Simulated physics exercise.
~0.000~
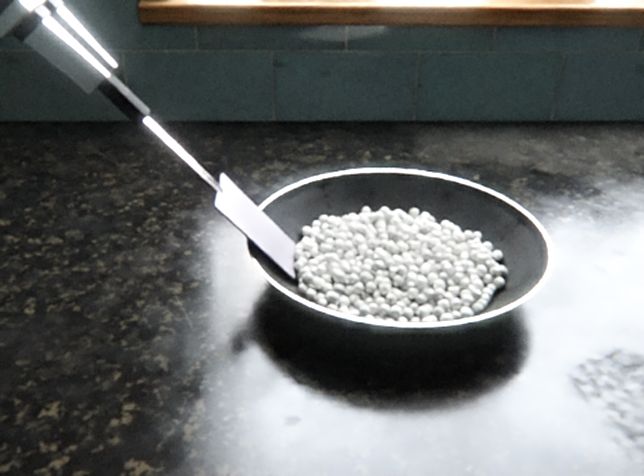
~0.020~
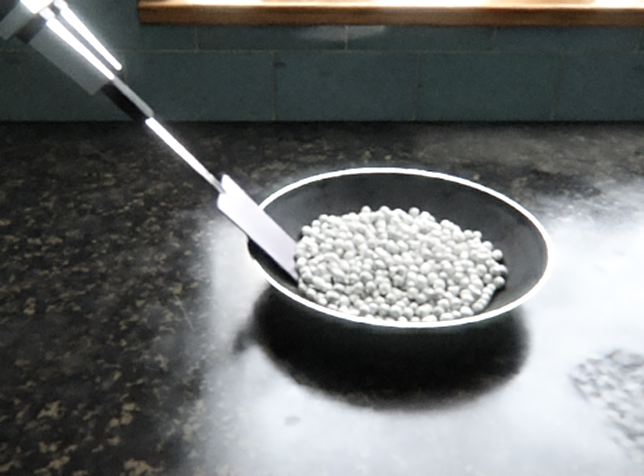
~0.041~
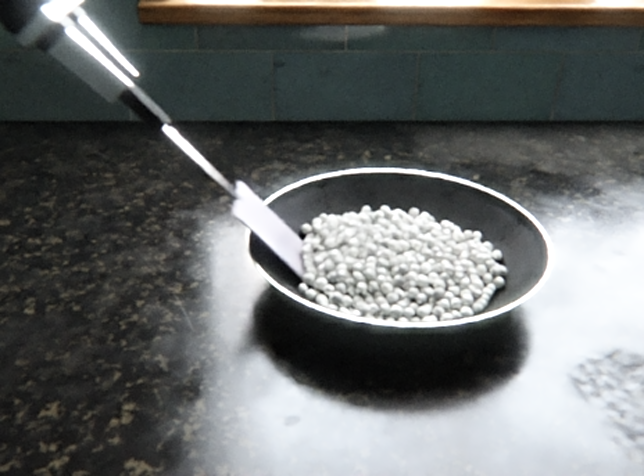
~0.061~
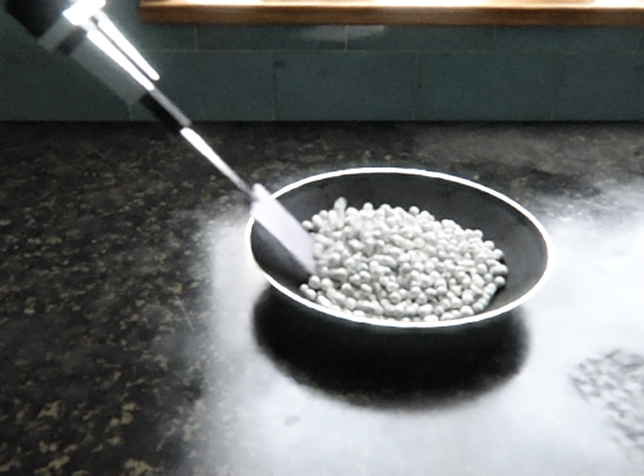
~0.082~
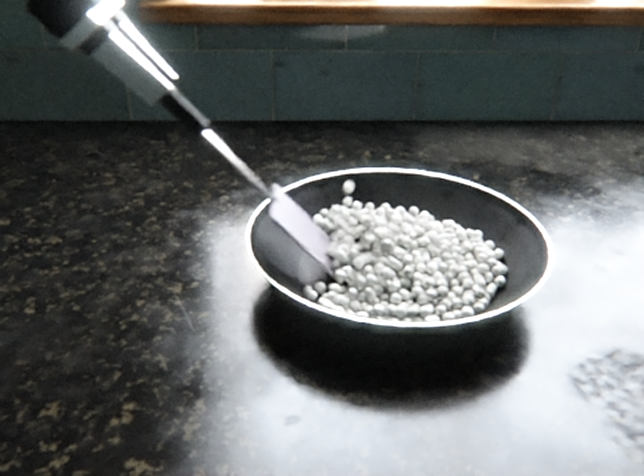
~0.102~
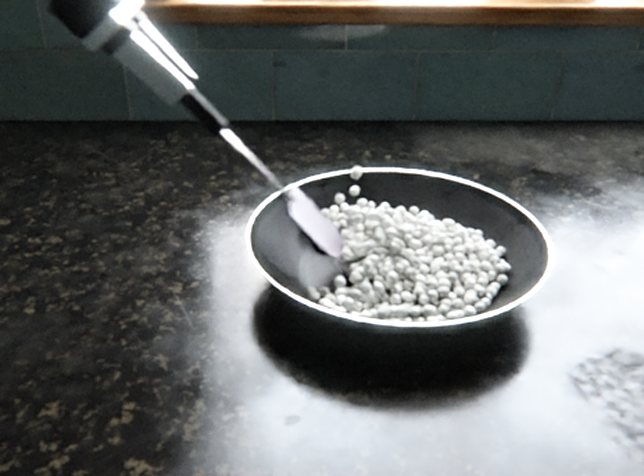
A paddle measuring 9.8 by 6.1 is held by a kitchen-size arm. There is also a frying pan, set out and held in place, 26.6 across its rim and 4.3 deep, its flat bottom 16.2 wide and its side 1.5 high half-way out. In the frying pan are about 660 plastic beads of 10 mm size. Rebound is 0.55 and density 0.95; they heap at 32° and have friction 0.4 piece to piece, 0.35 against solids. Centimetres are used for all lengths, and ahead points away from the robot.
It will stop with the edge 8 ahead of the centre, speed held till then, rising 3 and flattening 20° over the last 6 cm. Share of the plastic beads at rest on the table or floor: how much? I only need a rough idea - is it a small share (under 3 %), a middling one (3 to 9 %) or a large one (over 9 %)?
A middling one, 3 to 9 %.
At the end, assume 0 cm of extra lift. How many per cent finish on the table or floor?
5 per cent.
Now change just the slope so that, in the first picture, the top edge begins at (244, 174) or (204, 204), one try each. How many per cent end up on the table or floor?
Roughly 5% and 5%.
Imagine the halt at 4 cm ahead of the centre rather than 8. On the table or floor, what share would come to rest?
Then around 0 per cent.
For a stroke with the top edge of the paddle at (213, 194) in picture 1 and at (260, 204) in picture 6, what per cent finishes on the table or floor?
Roughly 0 percent ends up there.
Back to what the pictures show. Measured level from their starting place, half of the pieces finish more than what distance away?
Some 2 centimetres.
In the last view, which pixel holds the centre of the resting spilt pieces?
I'd place it close to (623, 270).
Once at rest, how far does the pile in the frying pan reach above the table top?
Peak at rest, approximately 5.0 centimetres.
After 0.15 s, sloping 49°, highest piece 9 above the table; 656 in the frying pan.
After 0.20 s, sloping 40°, highest piece 8 above the table; 656 in the frying pan.
After 0.43 s, sloping 29°, highest piece 5 above the table; 623 in the frying pan, 29 on the table or floor, 4 on the blade or in flight.
After 1.48 s, sloping 29°, highest piece 4 above the table; 622 in the frying pan, 34 on the table or floor.
At rest, 622 in the frying pan, 34 on the table or floor. That is 5 % on the table or floor.
